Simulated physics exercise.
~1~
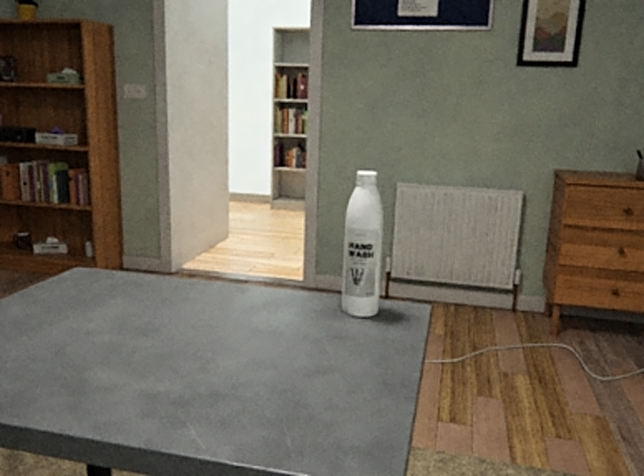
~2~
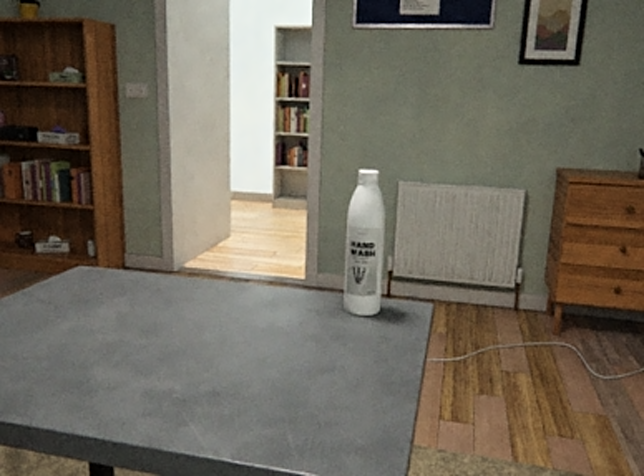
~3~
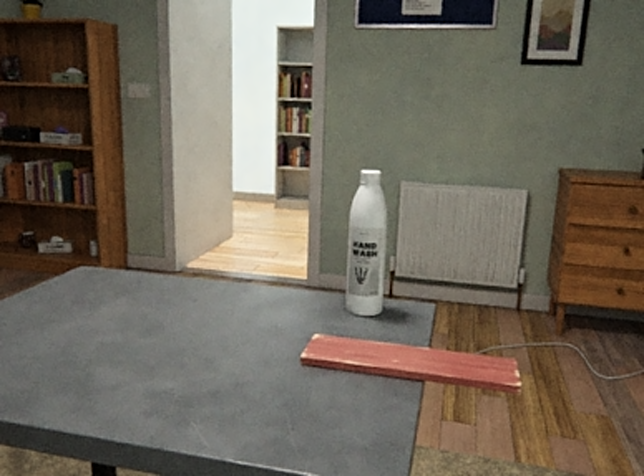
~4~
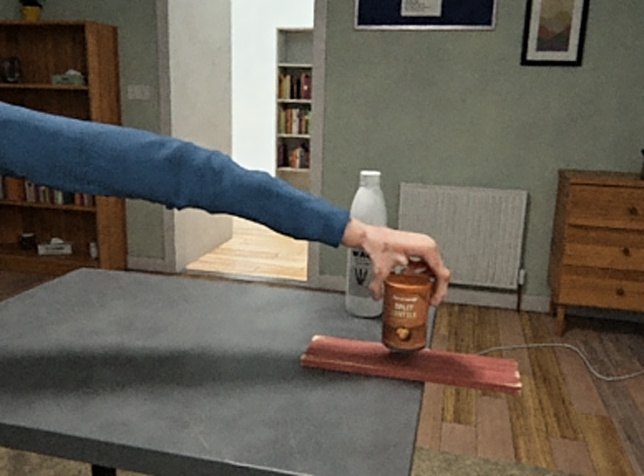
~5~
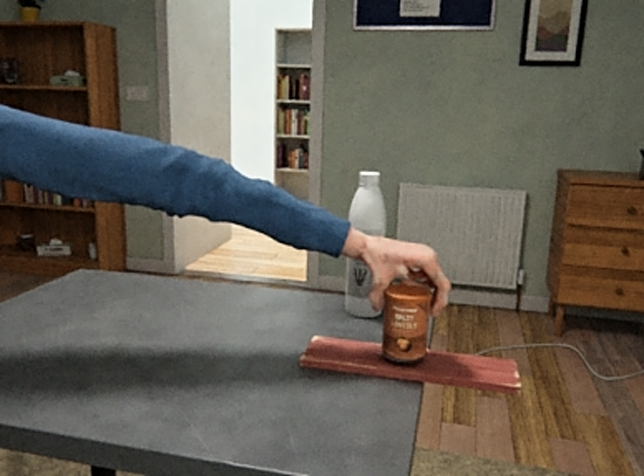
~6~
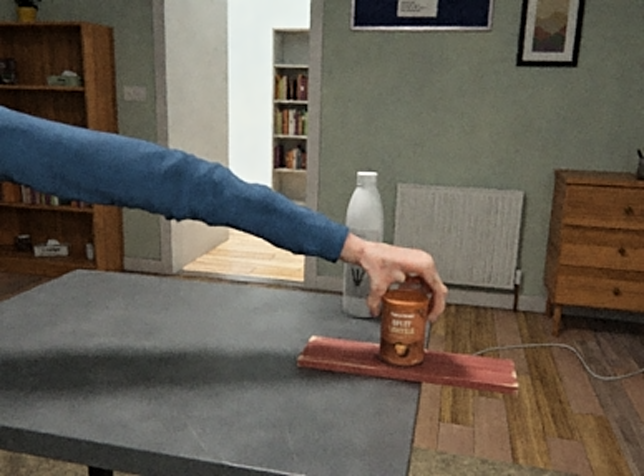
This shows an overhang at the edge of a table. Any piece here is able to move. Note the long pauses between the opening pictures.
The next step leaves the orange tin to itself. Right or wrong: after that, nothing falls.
Right.
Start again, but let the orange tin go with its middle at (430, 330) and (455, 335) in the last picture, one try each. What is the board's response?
On the first try it remains balanced, and on the second it falls.
Then, 0.80 s after the last picture, nothing has stirred.
Then, 1.70 s after the last picture, orange tin resting near (403, 328).
At rest, all 3 in place. Seen from the same camera at the end, orange tin near (403, 328). The board stays on the table.
